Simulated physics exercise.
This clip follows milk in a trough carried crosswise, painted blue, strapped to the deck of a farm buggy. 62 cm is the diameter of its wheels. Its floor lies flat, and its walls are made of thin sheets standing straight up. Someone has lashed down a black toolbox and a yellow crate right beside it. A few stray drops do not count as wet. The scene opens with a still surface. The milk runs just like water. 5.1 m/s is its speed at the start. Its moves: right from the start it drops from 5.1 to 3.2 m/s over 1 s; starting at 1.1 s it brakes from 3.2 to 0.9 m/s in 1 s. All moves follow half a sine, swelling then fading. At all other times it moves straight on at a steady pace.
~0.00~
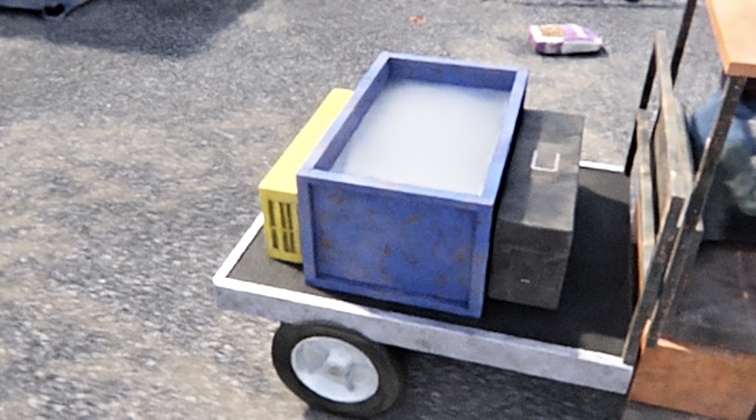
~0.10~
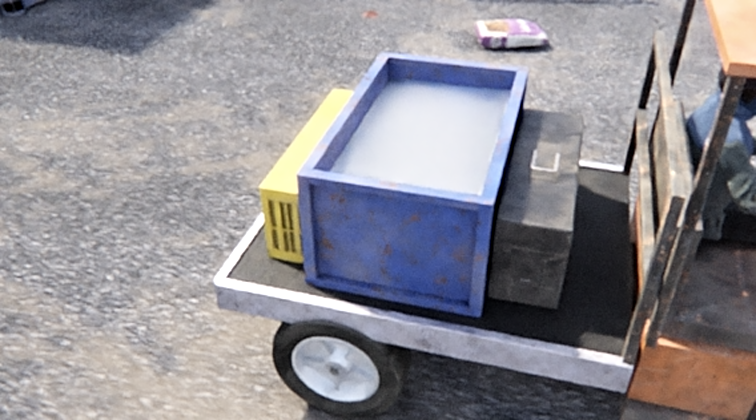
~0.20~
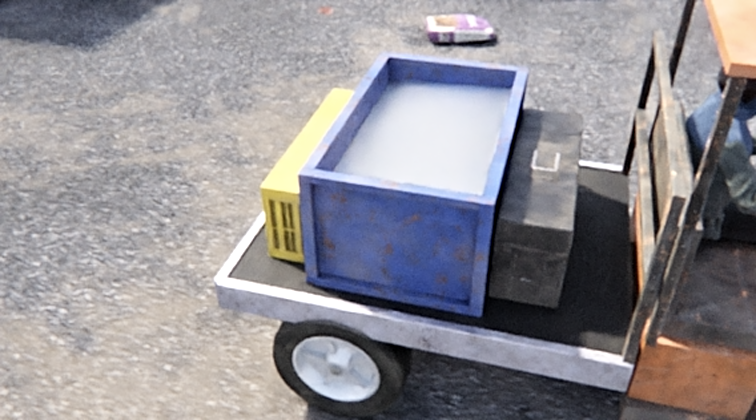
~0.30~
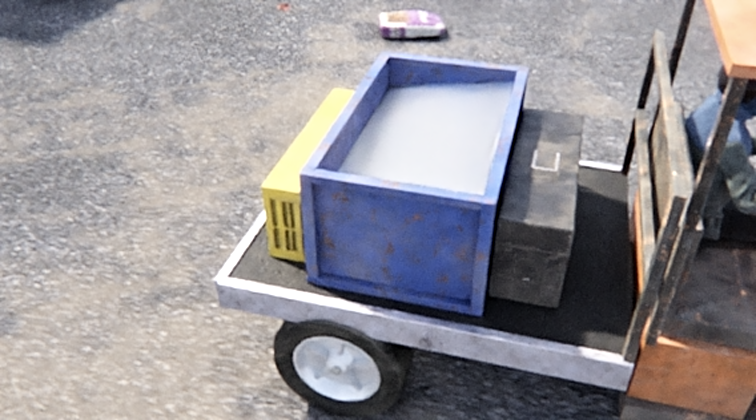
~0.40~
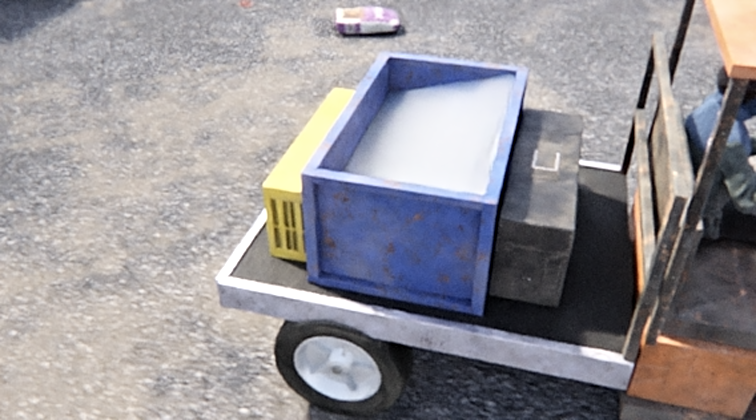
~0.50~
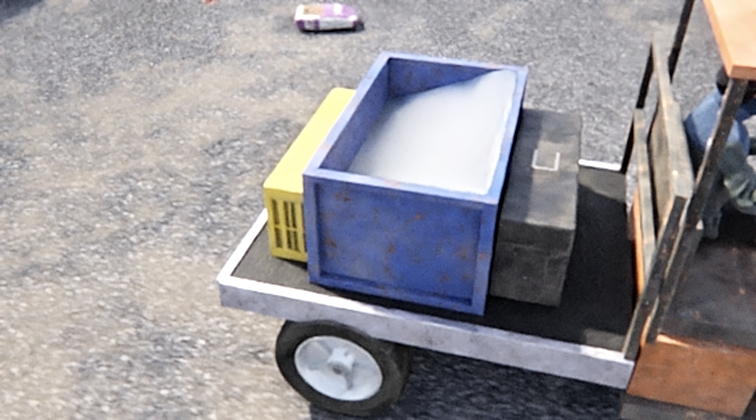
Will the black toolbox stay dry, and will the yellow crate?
Black toolbox - hit. Yellow crate - spared.
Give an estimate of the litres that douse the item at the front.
30 L.
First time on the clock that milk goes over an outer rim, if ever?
0.8 s.
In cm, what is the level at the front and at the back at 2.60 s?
At the front the surface is at 34 cm, while at the back it is at 36 cm.
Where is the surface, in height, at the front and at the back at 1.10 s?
At the front 36 cm, at the back 50 cm.
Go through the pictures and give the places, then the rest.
The first picture shows the milk reaches (498, 94) at the front end; it reaches (399, 83) at the back end; no slope yet; the front is on the right, levels are read along the far wall; the black toolbox stands at the front; the yellow crate stands at the back; a wheel hub at (331, 377).
The second picture shows the milk reaches (498, 95) at the front end; it reaches (399, 83) at the back end; no slope yet.
The third picture shows the milk reaches (498, 94) at the front end; it reaches (399, 83) at the back end; hardly any slope.
The fourth picture shows the milk reaches (499, 86) at the front end; it reaches (399, 90) at the back end; it is heaped 10° towards the front.
The fifth picture shows the milk reaches (500, 78) at the front end; it reaches (399, 97) at the back end; it is heaped 19° towards the front.
The sixth picture shows the milk reaches (500, 73) at the front end; it reaches (399, 101) at the back end; it is heaped 24° towards the front; a wheel hub at (335, 376).
By 1.10 s it stands 49 cm high behind and 36 cm in front; 2 per cent has gone over the front.
By 1.80 s it stands 21 cm high behind and 55 cm in front; 2 per cent has gone over the front.
By 2.60 s it stands 37 cm high behind and 33 cm in front; 12 per cent has gone over the front.
By 5.09 s 12 per cent has gone over the front; the black toolbox has caught 30 litres and the yellow crate nothing.
